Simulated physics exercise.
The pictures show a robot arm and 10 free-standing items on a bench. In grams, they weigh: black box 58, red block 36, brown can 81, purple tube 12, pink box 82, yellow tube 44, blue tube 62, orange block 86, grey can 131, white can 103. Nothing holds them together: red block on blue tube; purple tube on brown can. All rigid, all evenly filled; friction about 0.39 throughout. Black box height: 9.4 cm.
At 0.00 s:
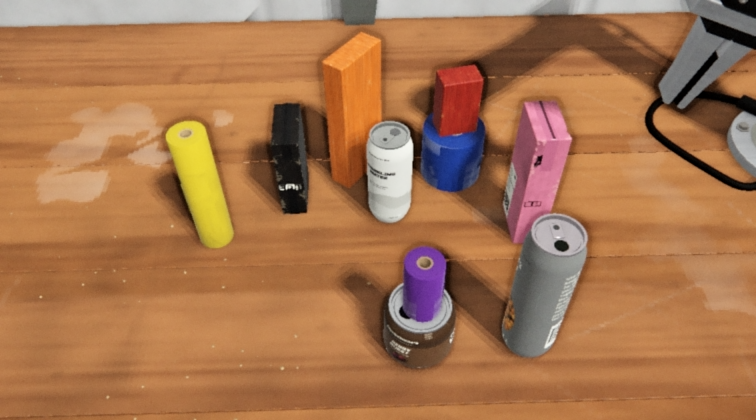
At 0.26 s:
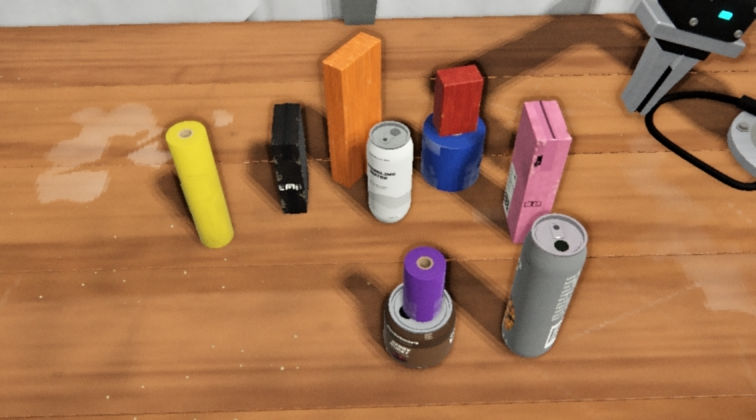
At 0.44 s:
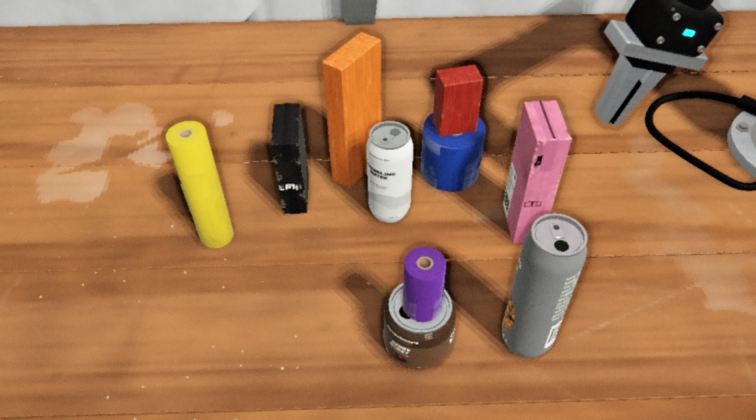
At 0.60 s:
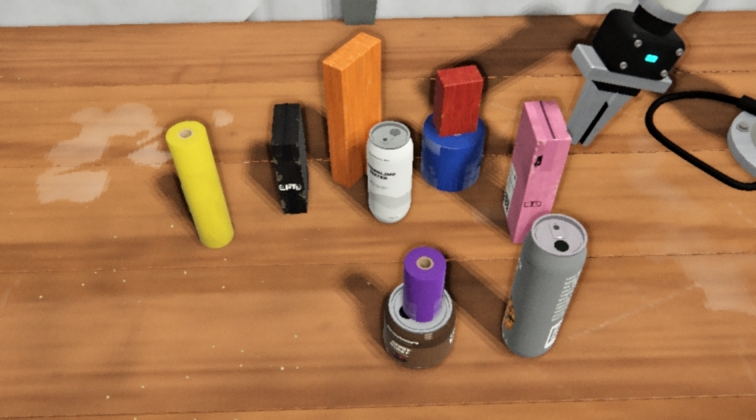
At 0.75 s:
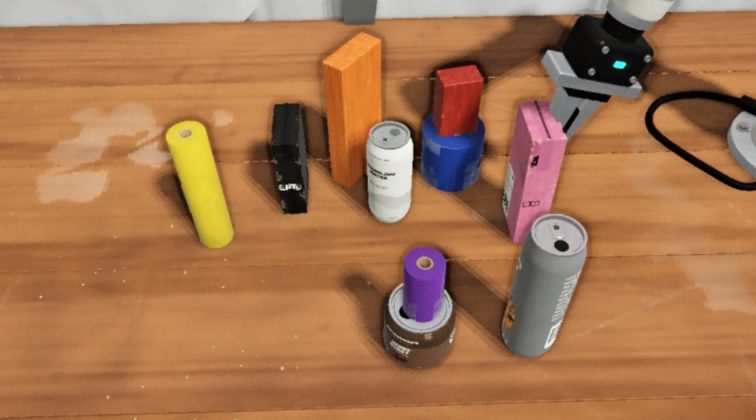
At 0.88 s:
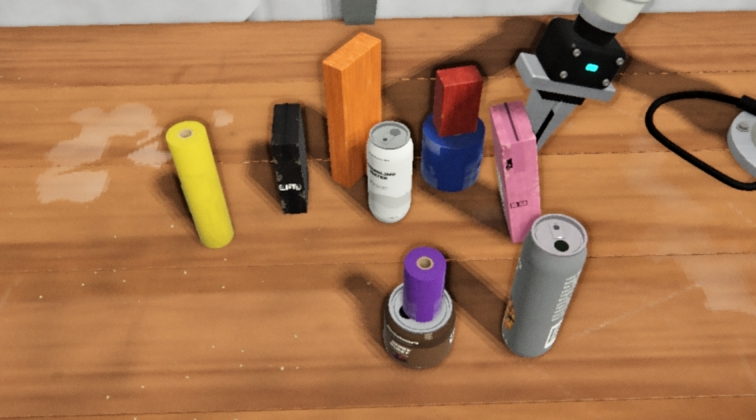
A robot arm moved left across the back of a wooden bench crowded with blocks, cans and tubes, reached the pink box near the grey can, and tilted it to the left.
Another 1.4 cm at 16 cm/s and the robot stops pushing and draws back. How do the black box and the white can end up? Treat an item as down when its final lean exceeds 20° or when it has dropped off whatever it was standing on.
Black box: Fallen; white can: Fallen.
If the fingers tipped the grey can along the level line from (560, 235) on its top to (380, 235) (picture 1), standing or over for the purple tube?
I expect the purple tube to be toppled.
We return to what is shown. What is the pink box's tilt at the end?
About 90°.
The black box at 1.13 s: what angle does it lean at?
Roughly 0 degrees from upright.
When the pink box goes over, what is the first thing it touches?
It's the white can.
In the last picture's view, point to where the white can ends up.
Near (321, 177).
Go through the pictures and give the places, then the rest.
In the first frame, fingers at (691, 60); pink box (533, 176) upright; black box (291, 160), white can (389, 175).
In the second frame, fingers at (649, 73); pink box (533, 176) upright; red block (457, 102), brown can (419, 326).
In the third frame, fingers at (620, 87); pink box (533, 176) upright; purple tube (423, 285), yellow tube (203, 189).
In the fourth frame, fingers at (588, 109); pink box (533, 176) upright; blue tube (452, 150), orange block (355, 115).
In the fifth frame, fingers at (560, 114); pink box (531, 176) leaning 2°; grey can (540, 293).
In the sixth frame, fingers at (535, 117); pink box (517, 176) leaning 13°; black box (291, 160), white can (389, 175).
After 1.13 s, white can and pink box touch at 1.08 s; leaning pink box 56°, white can 8°.
After 1.43 s, black box and white can touch at 1.30 s; orange block and white can touch at 1.33 s; leaning pink box 90°, white can 61°, black box 33°.
After 1.88 s, leaning pink box 90°, black box 90°, white can 74°.
At rest, past 20° or fallen, pink box, white can and black box. Standing, grey can, blue tube, brown can, orange block, yellow tube, purple tube and red block.
